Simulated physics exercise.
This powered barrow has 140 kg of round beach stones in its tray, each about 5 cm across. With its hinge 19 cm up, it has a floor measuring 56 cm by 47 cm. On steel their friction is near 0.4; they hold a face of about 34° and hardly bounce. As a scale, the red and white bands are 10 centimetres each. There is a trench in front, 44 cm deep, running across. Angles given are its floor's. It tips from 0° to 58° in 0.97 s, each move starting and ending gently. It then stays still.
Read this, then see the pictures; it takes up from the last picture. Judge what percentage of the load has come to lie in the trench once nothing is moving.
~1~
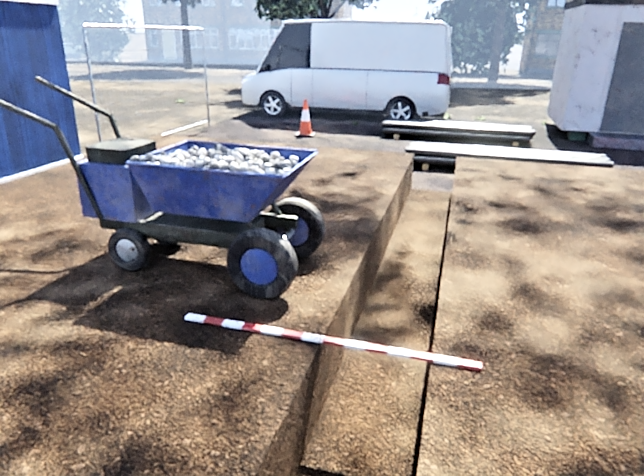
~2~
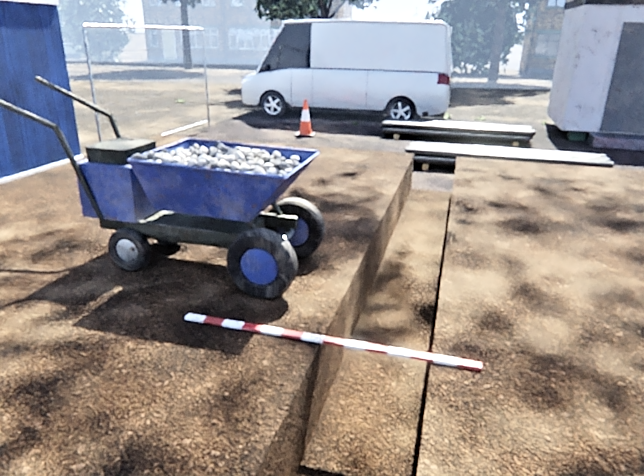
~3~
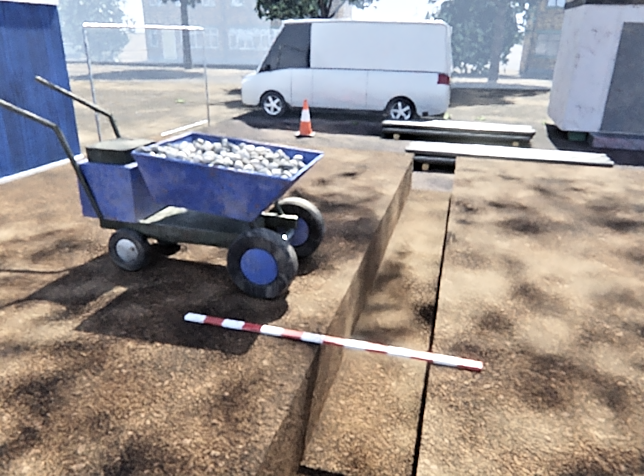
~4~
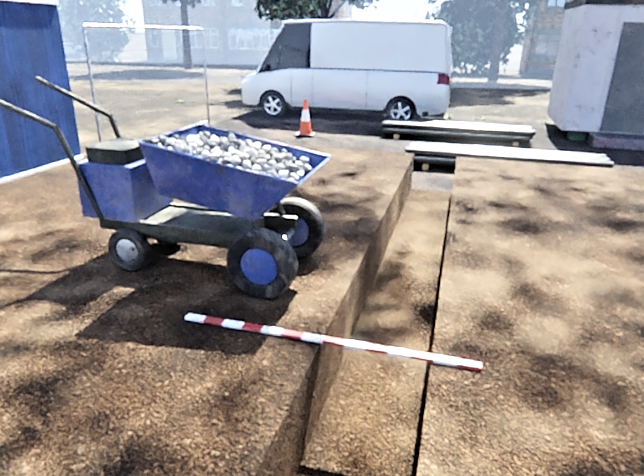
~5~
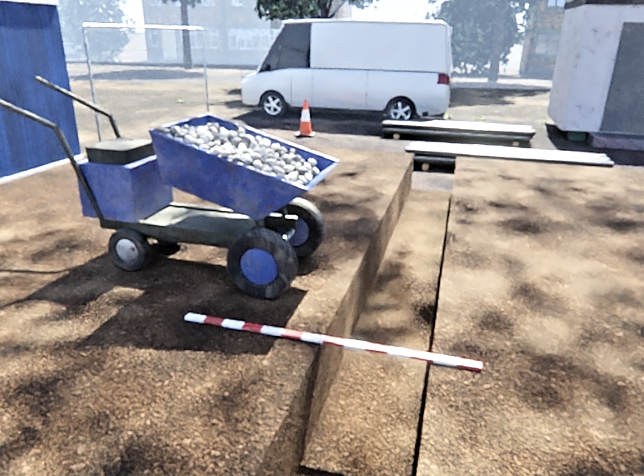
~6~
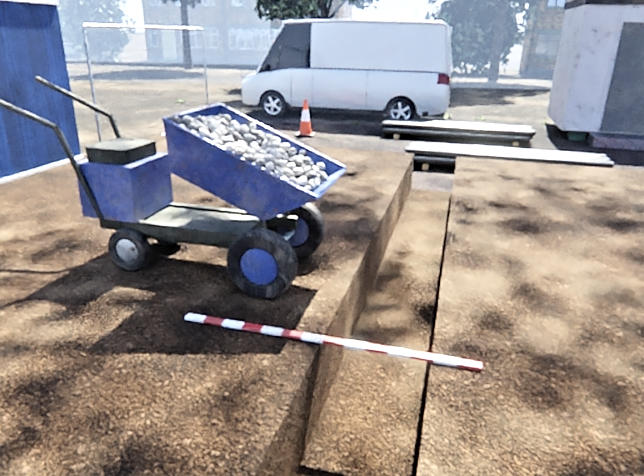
Roughly 86 in every hundred.
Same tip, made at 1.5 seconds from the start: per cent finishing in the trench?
Close to 85 percent, then.
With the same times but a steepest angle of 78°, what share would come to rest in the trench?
Close to 95 per cent then.
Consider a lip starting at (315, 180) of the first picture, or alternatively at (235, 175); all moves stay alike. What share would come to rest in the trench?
Near 55 and near 70 percent.
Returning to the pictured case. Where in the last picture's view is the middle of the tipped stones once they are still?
Somewhere around (395, 349) in the last picture.
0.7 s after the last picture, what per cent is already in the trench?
Close to 25 per cent at that time.
Then, 0.3 s after the last picture the floor is at 49°, 100 % in the tray; the foremost stones are at (349, 210).
Then, 0.7 s after the last picture the floor is at 58°, 77 % in the tray, 23 % in the trench; the foremost stones are at (427, 314).
Then, 1.0 s after the last picture the floor is at 58°, 40 % in the tray, 56 % in the trench, 4 % past the trench; the foremost stones are at (503, 312).
Then, 3.0 s after the last picture the floor is at 58°, 10 % in the tray, 86 % in the trench, 5 % past the trench; the foremost stones are at (597, 324).
